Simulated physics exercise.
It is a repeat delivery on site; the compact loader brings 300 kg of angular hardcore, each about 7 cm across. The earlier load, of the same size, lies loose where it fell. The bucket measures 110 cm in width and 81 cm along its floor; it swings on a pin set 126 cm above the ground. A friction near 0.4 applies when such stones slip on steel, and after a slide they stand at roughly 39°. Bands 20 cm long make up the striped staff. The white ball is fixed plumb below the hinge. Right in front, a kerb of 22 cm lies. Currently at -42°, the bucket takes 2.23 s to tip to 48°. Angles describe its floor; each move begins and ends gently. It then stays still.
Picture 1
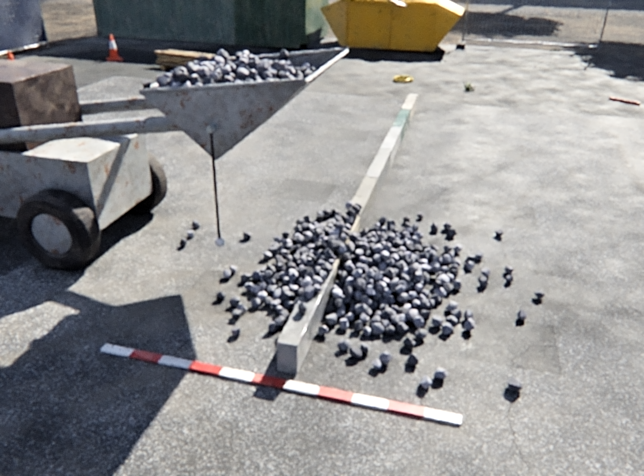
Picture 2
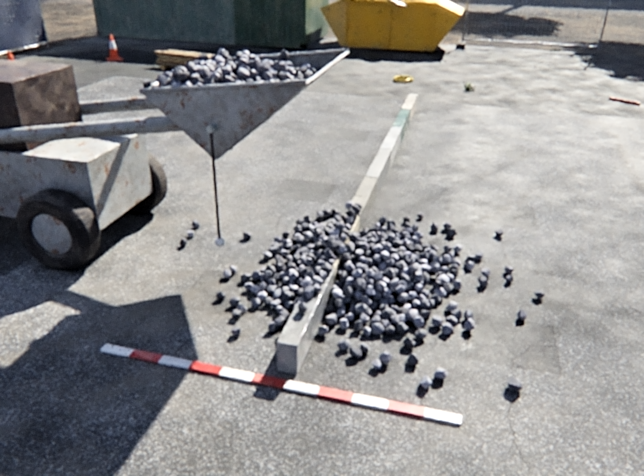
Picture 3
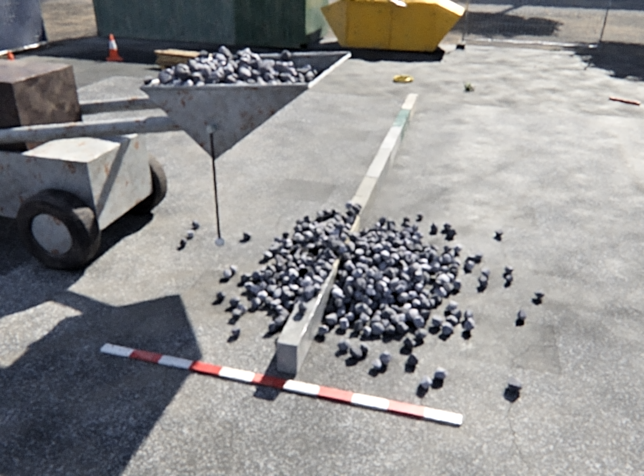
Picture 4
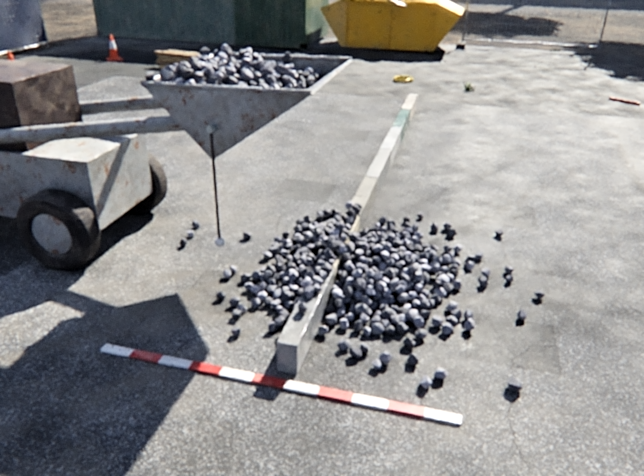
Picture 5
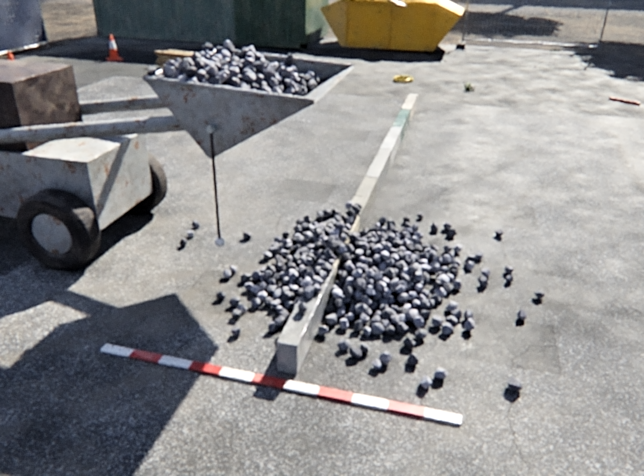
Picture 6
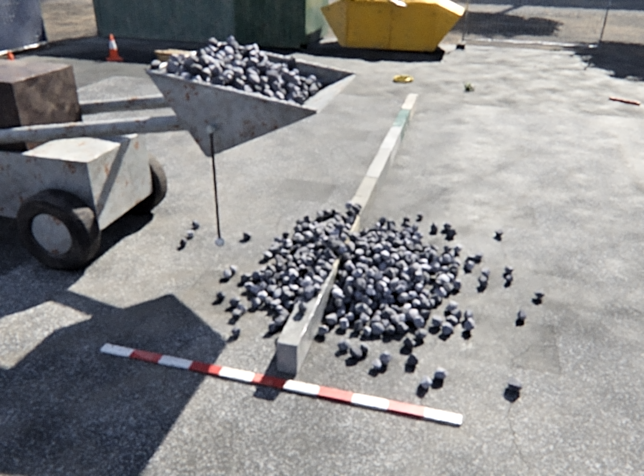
To begin with, a compact loader on the left holds a bucket of grey stones with its lip raised, beside a loose heap lying across a kerb behind a red-and-white staff. The bucket then slowly rotates, its right lip lowering slightly and its rear rising, while the heap stays still.
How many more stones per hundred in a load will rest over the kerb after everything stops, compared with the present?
I would say 45 per hundred.
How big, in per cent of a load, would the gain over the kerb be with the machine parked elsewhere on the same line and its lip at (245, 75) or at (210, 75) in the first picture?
Near 0 in a hundred, then near 0 in a hundred.
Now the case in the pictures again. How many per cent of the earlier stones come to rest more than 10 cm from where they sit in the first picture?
Near 5 per cent, I reckon.
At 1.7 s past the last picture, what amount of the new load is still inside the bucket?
Close to 5 in a hundred is still held.
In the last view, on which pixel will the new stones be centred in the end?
Centre: Approx. (331, 254).
Then, 1.1 s after the last picture the floor is at 34°; in per cent of one load, 92 in the bucket, 44 on this side of the kerb, 64 over the kerb; the foremost stones are at (507, 287).
Then, 1.7 s after the last picture the floor is at 48°; in per cent of one load, 3 in the bucket, 96 on this side of the kerb, 101 over the kerb; the foremost stones are at (508, 294).
Then, 2.1 s after the last picture the floor is at 48°; in per cent of one load, 0 in the bucket, 93 on this side of the kerb, 108 over the kerb; the foremost stones are at (515, 296).
Then, 4.6 s after the last picture the floor is at 48°; in per cent of one load, 0 in the bucket, 92 on this side of the kerb, 108 over the kerb; the foremost stones are at (518, 303). Net gain over the kerb, 45.
